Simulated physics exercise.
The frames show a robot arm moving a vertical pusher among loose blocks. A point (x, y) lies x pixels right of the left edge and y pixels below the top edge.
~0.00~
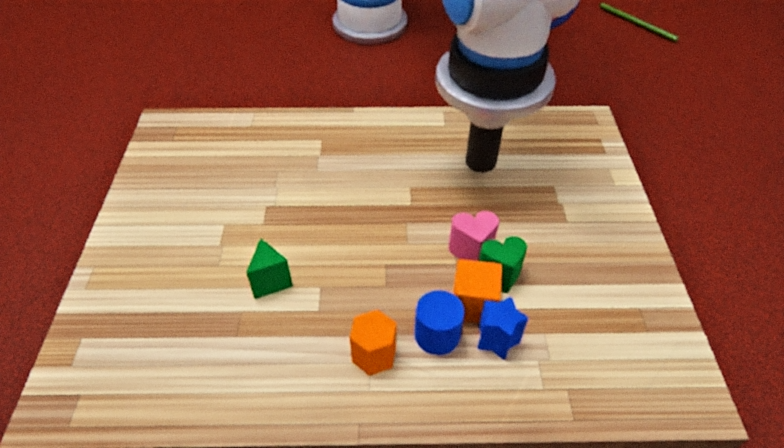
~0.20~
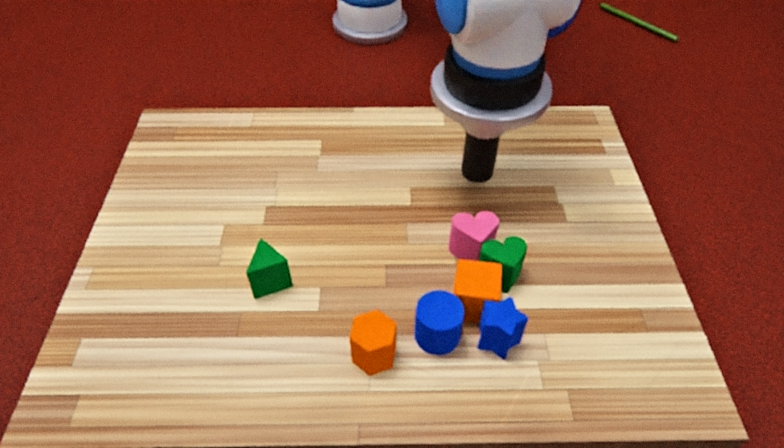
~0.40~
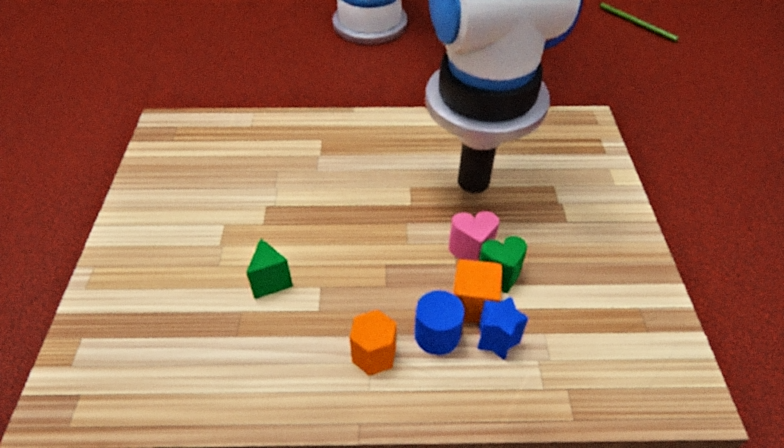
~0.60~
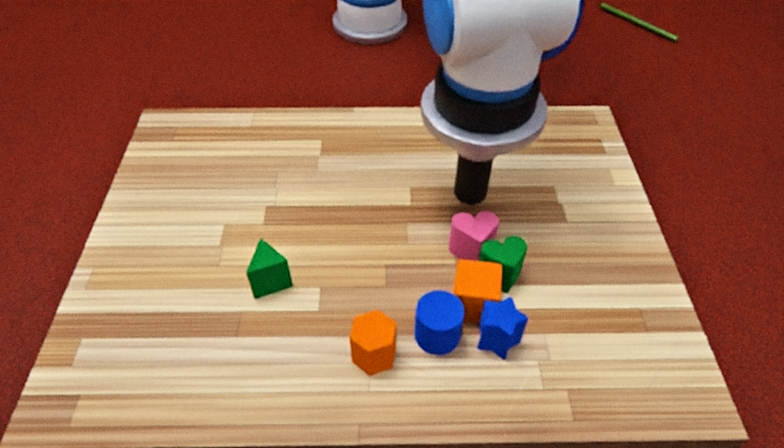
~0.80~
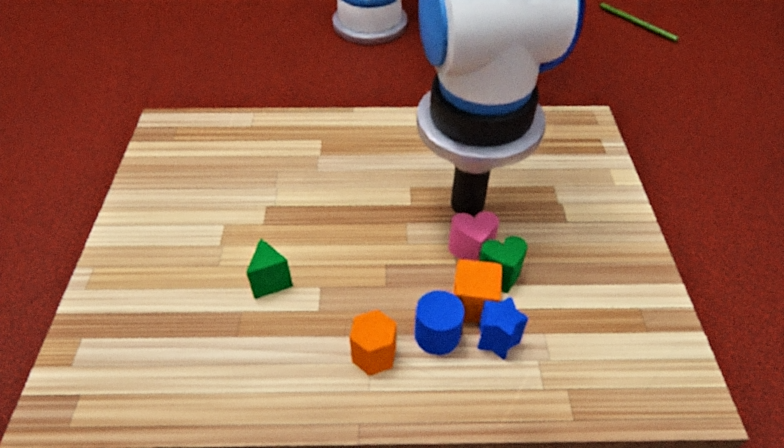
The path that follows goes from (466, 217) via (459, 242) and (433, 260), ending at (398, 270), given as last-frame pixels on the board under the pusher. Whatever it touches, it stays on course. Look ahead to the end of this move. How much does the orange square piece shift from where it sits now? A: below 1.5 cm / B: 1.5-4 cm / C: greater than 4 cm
My pick is A.
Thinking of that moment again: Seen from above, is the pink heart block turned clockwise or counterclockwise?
It is turned anticlockwise.
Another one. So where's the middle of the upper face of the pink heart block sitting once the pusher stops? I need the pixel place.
The centre of its top will be at (469, 250).
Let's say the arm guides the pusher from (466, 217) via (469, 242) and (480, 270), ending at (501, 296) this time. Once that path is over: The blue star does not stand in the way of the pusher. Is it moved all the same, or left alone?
Moved off its spot.
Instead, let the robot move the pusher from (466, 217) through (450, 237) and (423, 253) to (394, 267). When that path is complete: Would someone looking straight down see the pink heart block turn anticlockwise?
It seems so.
What follows on the original path. One third of the way, pusher (459, 232); pink heart block (472, 241); green heart block (511, 253), turned 20° anticlockwise.
Two thirds of the way, pusher (433, 249); blue circle (439, 313); pink heart block (469, 250), turned 40° anticlockwise; orange square piece (483, 287); green heart block (513, 254), turned 25° anticlockwise.
At the end, pusher (398, 258); blue circle (439, 313); pink heart block (469, 250), turned 40° anticlockwise; orange square piece (483, 287); green heart block (513, 254), turned 25° anticlockwise.
